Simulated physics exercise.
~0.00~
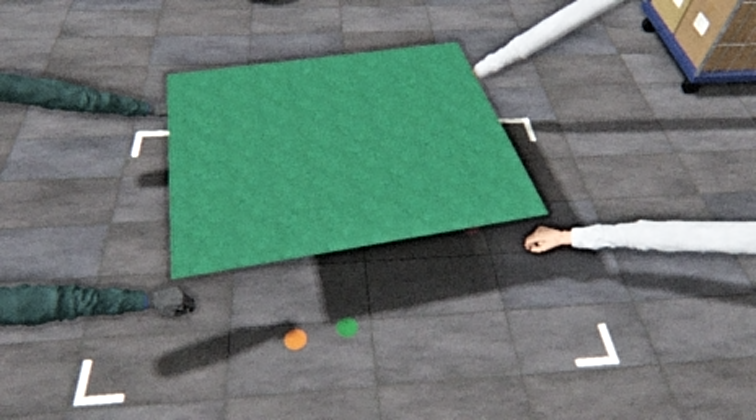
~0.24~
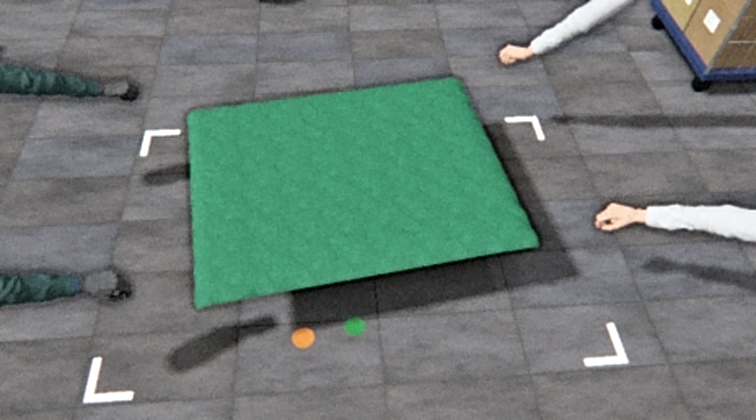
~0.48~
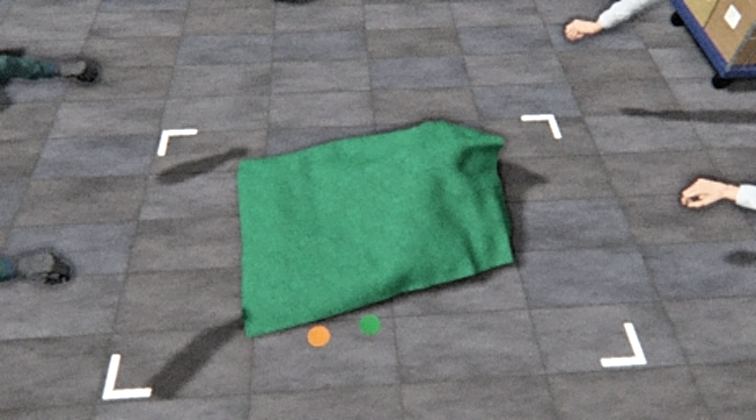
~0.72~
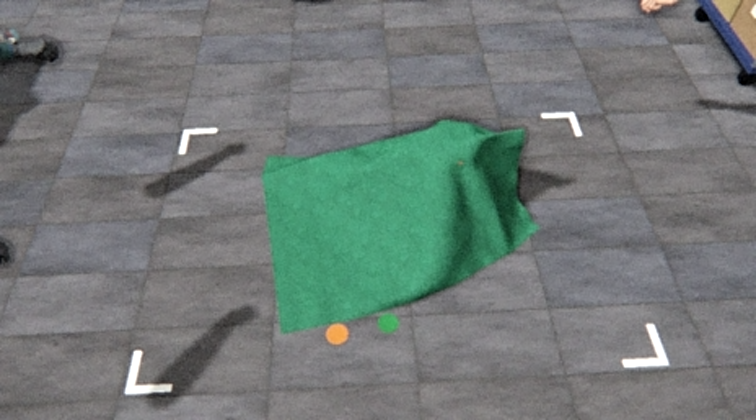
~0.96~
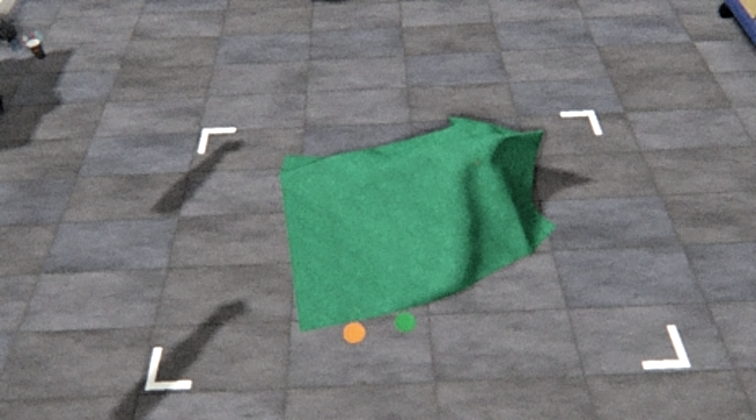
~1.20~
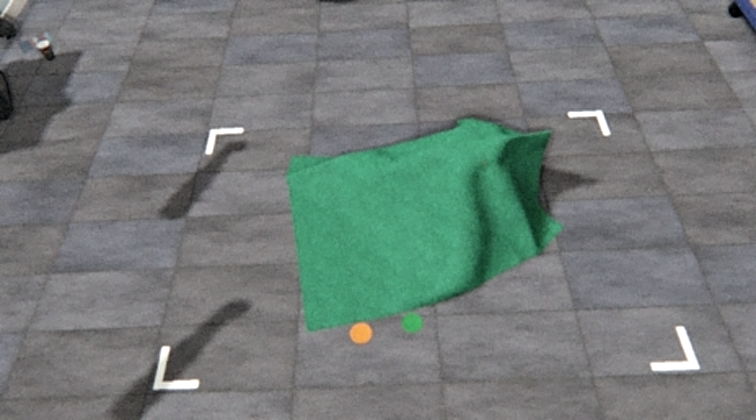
In the video, four hands hold a green cloth level above a grey tiled floor, release it and withdraw as it drops. It settles with its right side rumpled and raised, leaving an orange disc and a green disc uncovered beside its lower edge.
